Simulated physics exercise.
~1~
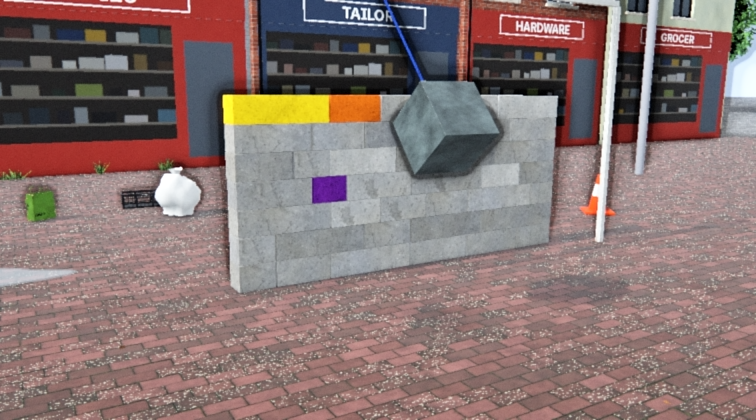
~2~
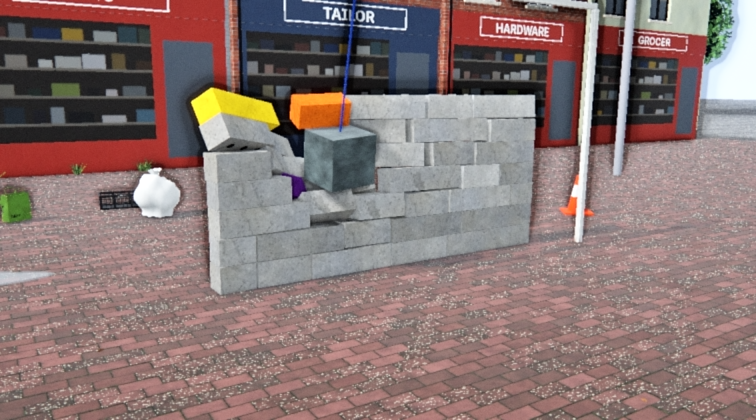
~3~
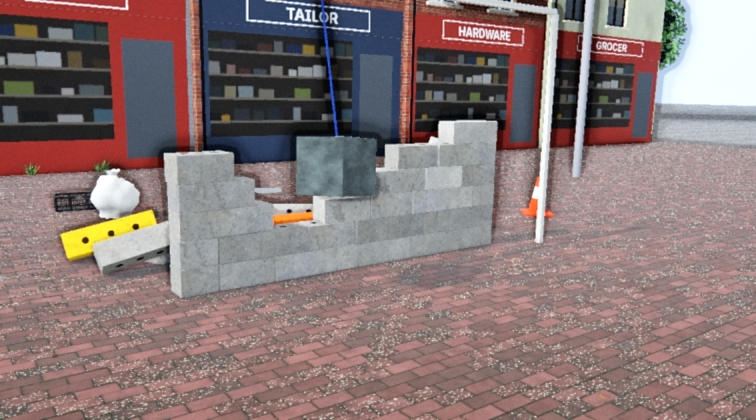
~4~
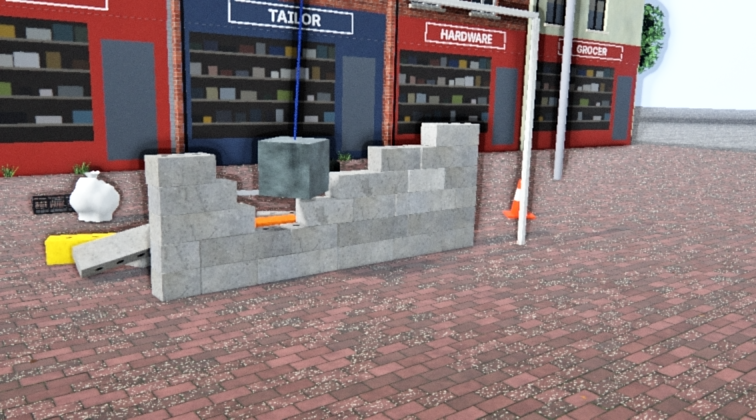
On a brick-paved street in front of a row of shops, a grey block hangs on a blue line against a wall of pale concrete blocks, with yellow and orange pieces along its top and a purple one lower down. The hanging block swings left into the wall, and the yellow and orange pieces tilt as the blocks around them shift. The upper middle gives way, leaving a jagged gap. The yellow piece drops to the ground at the left, while the orange one lies in the gap. Finally, the grey block hangs over the broken wall, whose lower rows still stand.
